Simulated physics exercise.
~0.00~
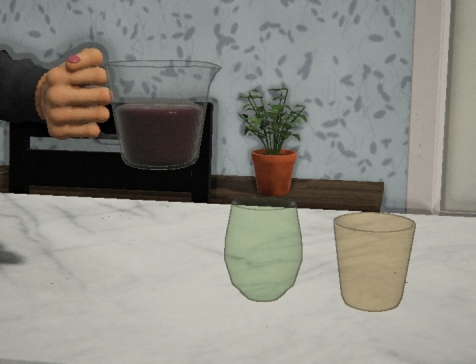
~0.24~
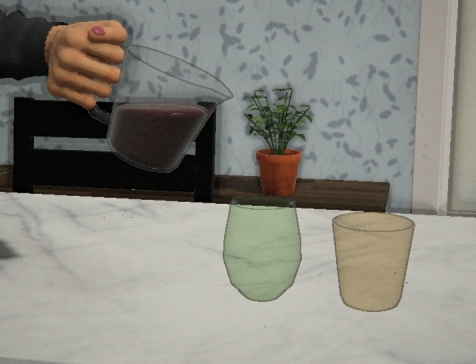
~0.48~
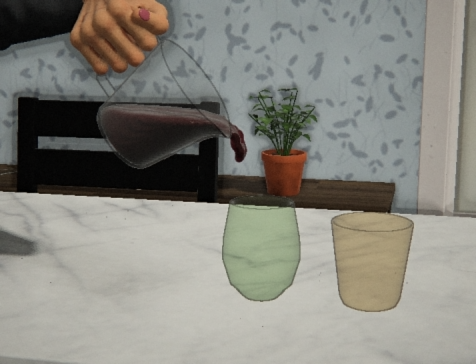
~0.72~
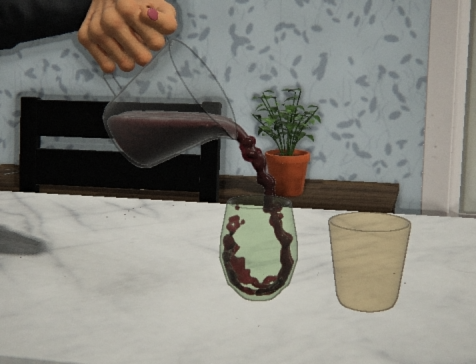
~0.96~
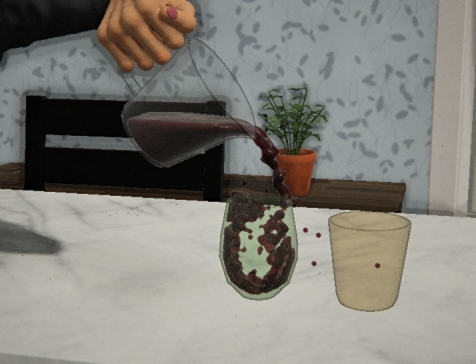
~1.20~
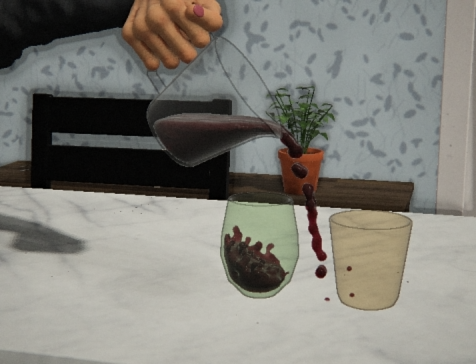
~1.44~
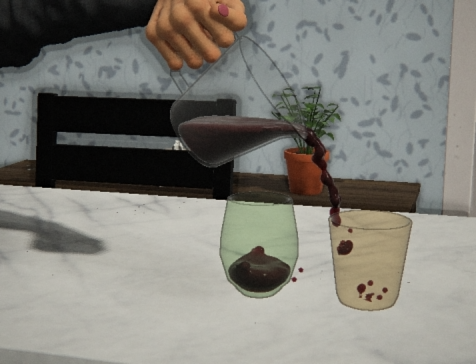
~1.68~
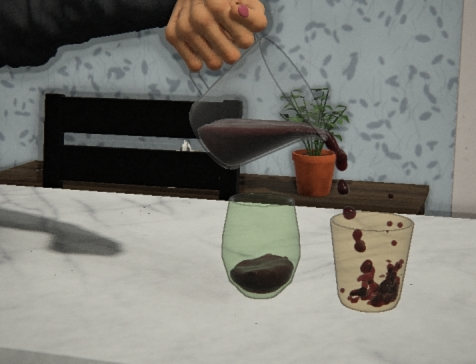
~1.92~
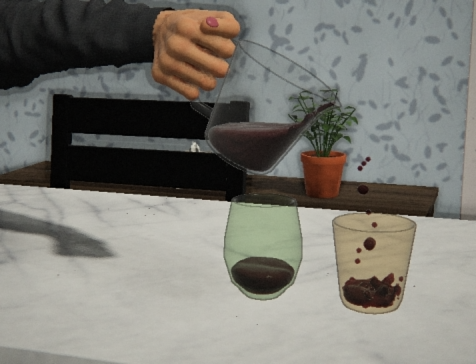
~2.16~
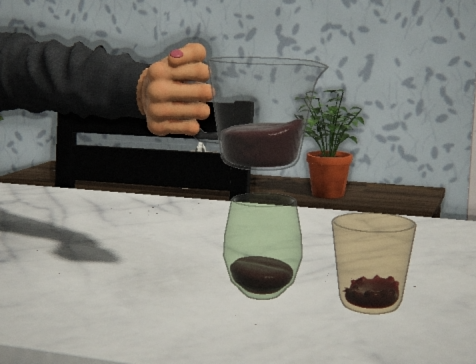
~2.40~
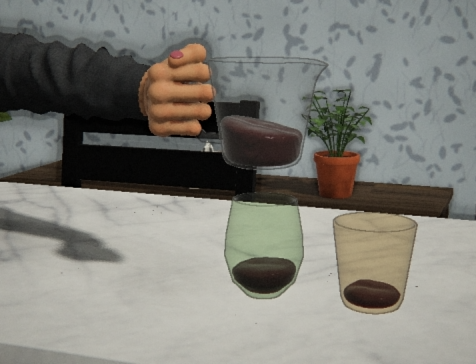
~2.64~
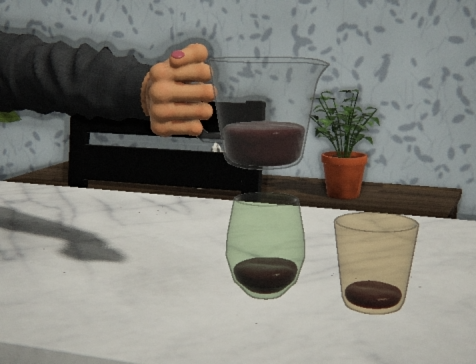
A hand tips a measuring jug, pours dark wine into two glasses, then rights it.
